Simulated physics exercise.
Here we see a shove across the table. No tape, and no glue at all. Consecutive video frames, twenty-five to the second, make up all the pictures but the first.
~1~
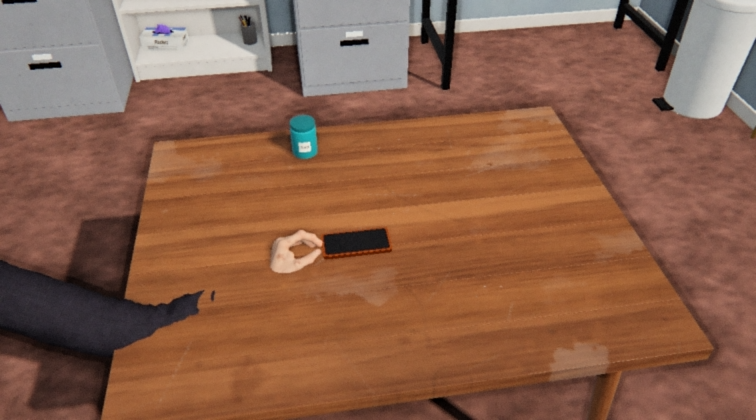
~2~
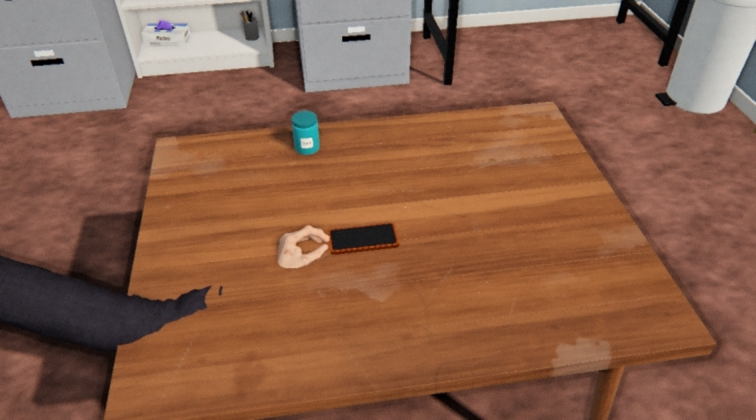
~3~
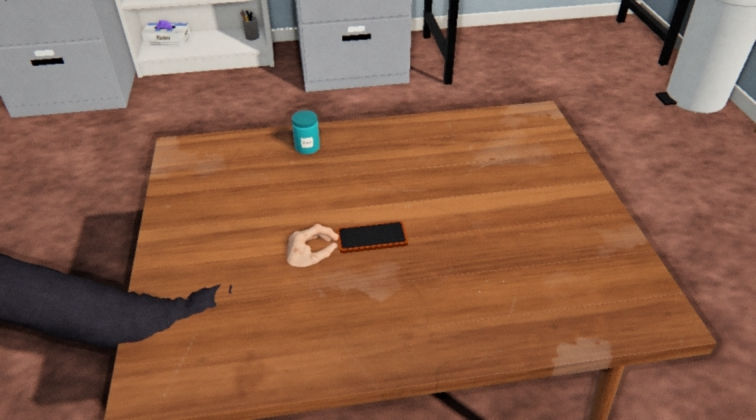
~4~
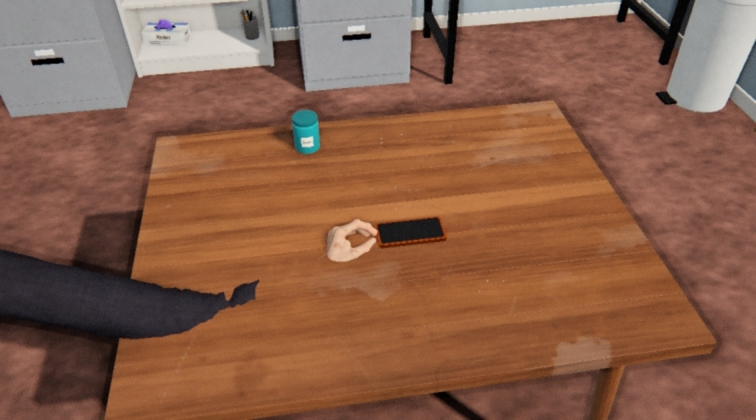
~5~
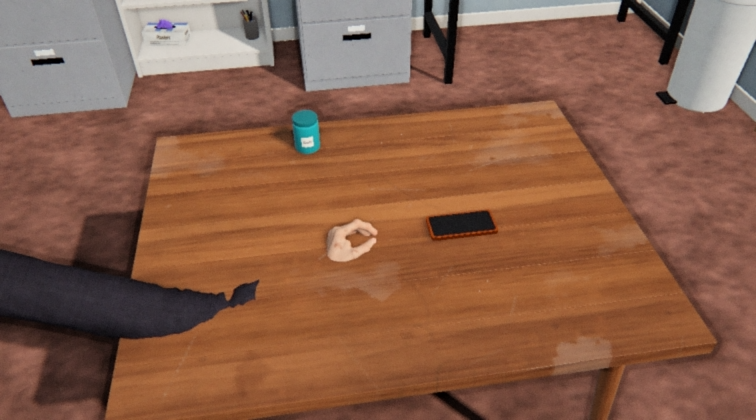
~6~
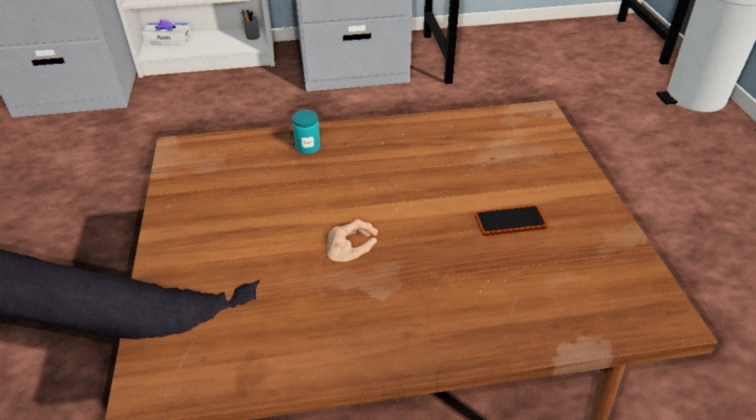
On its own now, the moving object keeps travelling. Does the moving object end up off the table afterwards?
Yes, it leaves the table.
Then, 0.20 s past the last view, orange phone now off the table.
Then, 0.40 s past the last view, things are still on the move.
Then, 0.60 s past the last view, as before.
Finally, off the table, orange phone.
